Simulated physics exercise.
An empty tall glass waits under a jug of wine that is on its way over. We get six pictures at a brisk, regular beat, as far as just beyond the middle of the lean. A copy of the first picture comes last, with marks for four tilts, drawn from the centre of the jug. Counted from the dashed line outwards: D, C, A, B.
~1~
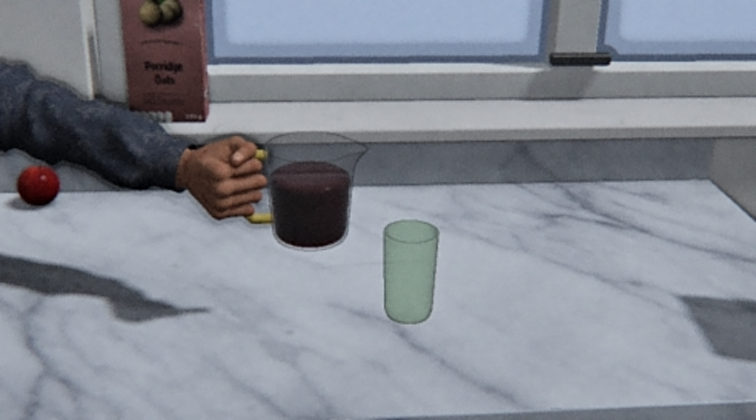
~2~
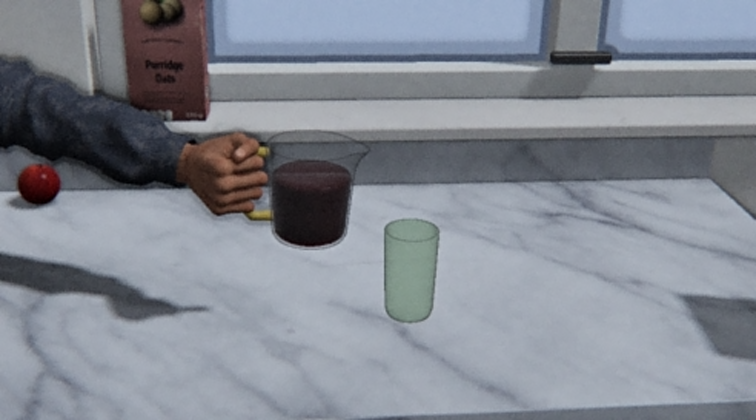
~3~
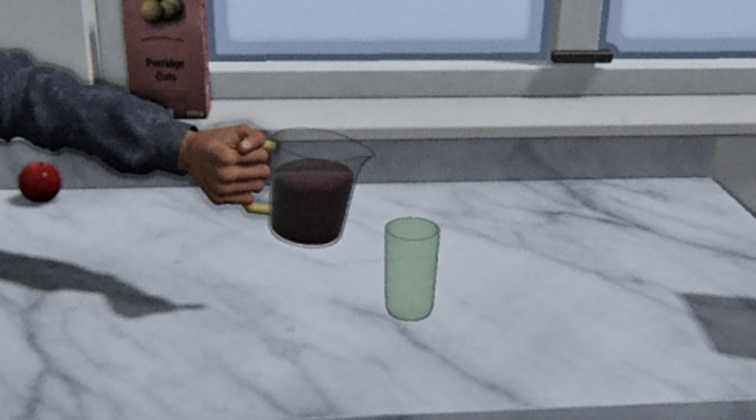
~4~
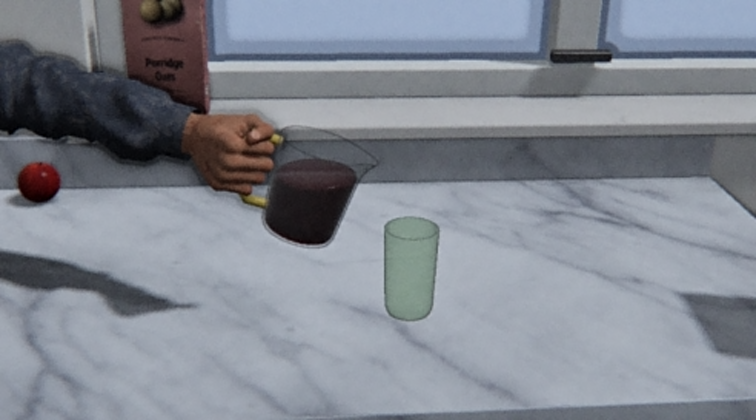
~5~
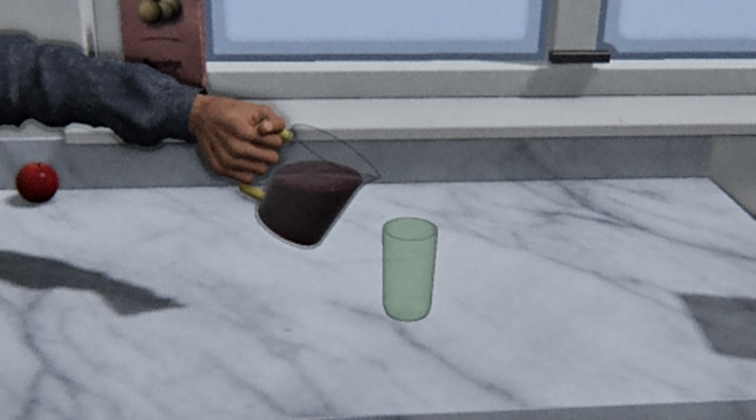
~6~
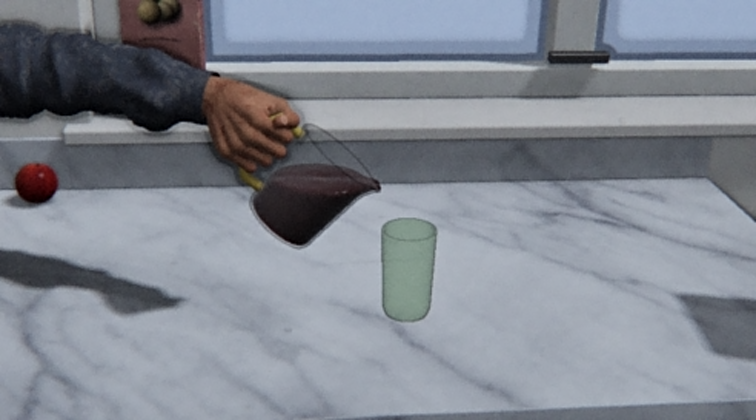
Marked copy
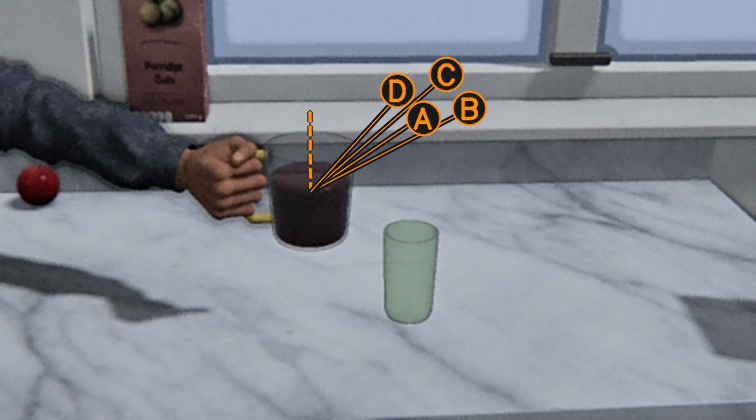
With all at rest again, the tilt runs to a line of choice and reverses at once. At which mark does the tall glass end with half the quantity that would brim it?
A beats the others.
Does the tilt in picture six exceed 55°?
No.
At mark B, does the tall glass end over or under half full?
Over half.
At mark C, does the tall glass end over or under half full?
Under half.
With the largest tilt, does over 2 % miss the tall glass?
No.
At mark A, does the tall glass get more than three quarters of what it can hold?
No, less.
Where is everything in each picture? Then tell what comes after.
Upright, lip at (366, 148); rim of the tall glass round (411, 231); nothing has left yet.
Tipped about 2°, lip at (368, 149); nothing has left yet.
Tipped about 8°, lip at (373, 153); nothing has left yet.
Tipped about 17°, lip at (377, 162); nothing has left yet.
Tipped about 28°, lip at (379, 175); nothing has left yet.
Tipped about 40°, lip at (380, 189); nothing has left yet.
On the marked copy, A at (407, 126); B at (454, 116); C at (433, 85); D at (388, 106).
For mark A, the tall glass ends with about 48 % of what it can hold.
For mark B, the tall glass ends with about 72 % of what it can hold.
For mark C, the tall glass ends with about 28 % of what it can hold.
For mark D, the tall glass ends with about 13 % of what it can hold.
